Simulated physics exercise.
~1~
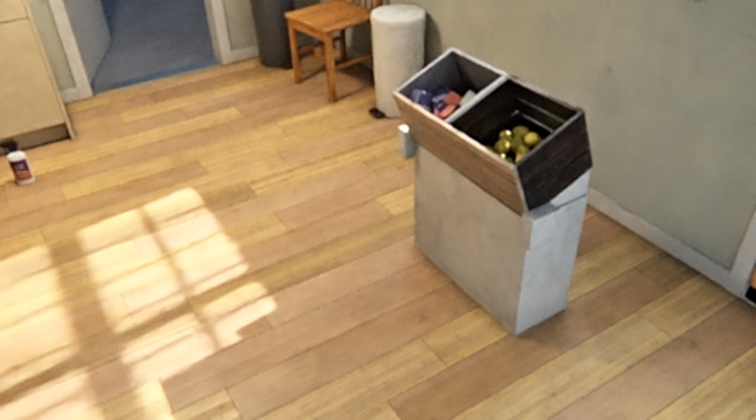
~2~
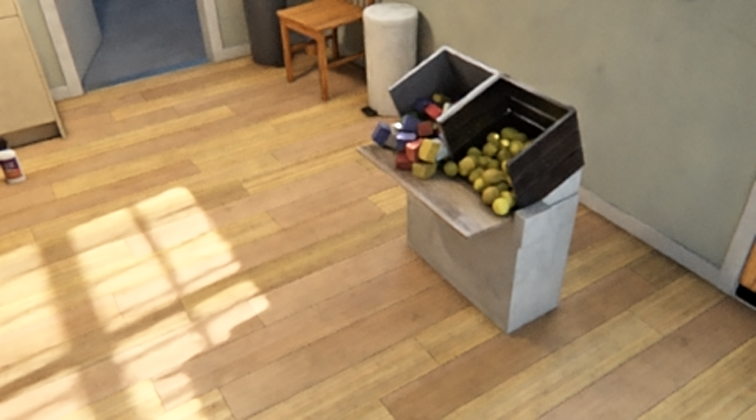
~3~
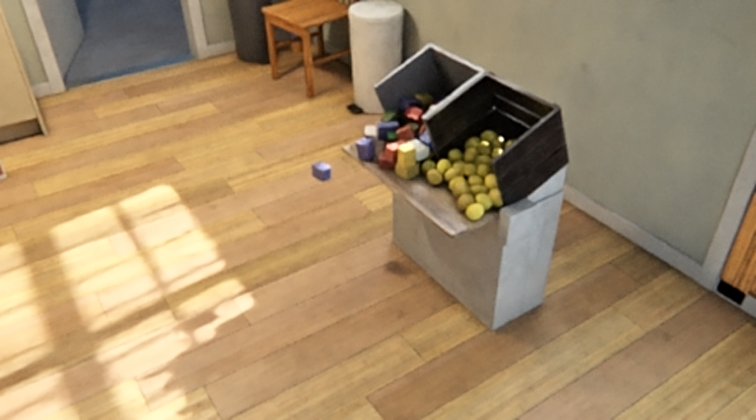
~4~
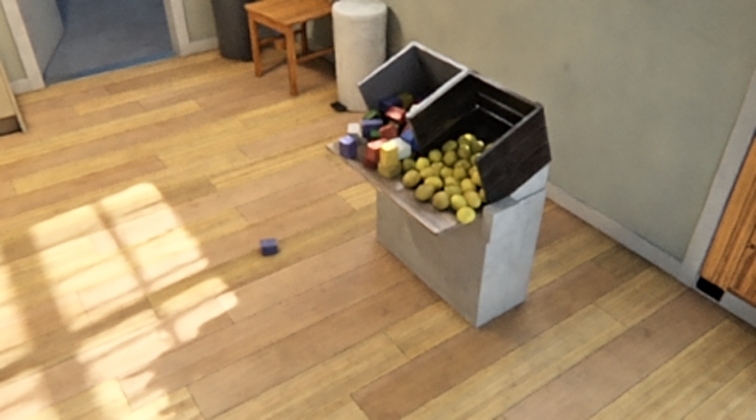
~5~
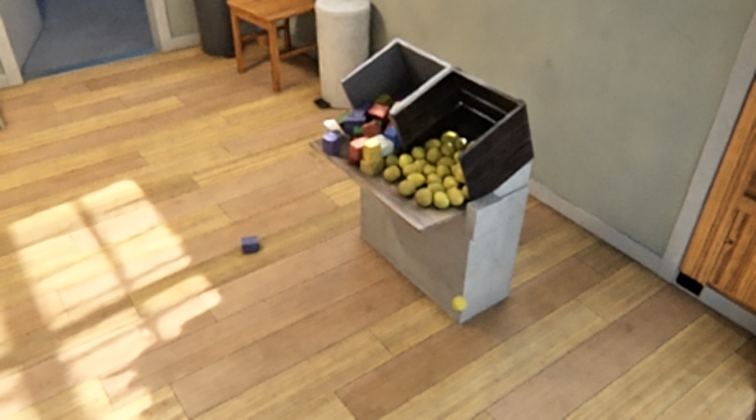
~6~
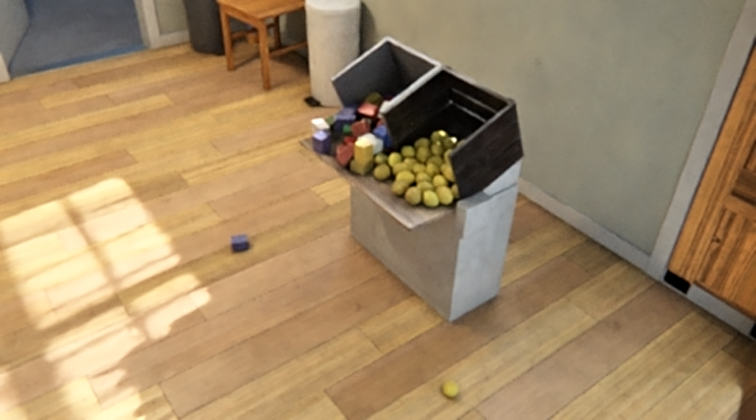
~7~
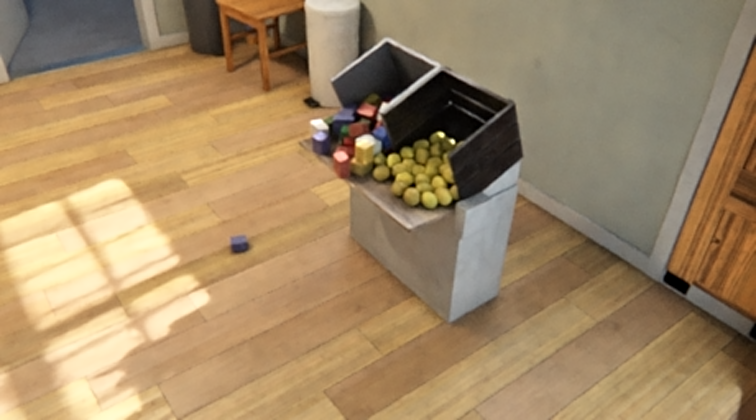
A pale grey stand holding two tilted, open-topped hoppers, one grey and one black, sits beside a grey-green wall in a sunlit room with a wooden floor, seen from above. Colourful toy bricks lie in the grey hopper at left and yellow-green balls in the black one, behind a wooden flap. The flap swings down, and both loads slide forward and heap up on it. A blue brick drops off to the left and comes to rest on the floor as the view drifts slightly right. Then one ball falls in front of the stand and rolls out of view, while the remaining heaps stay on the lowered flap.
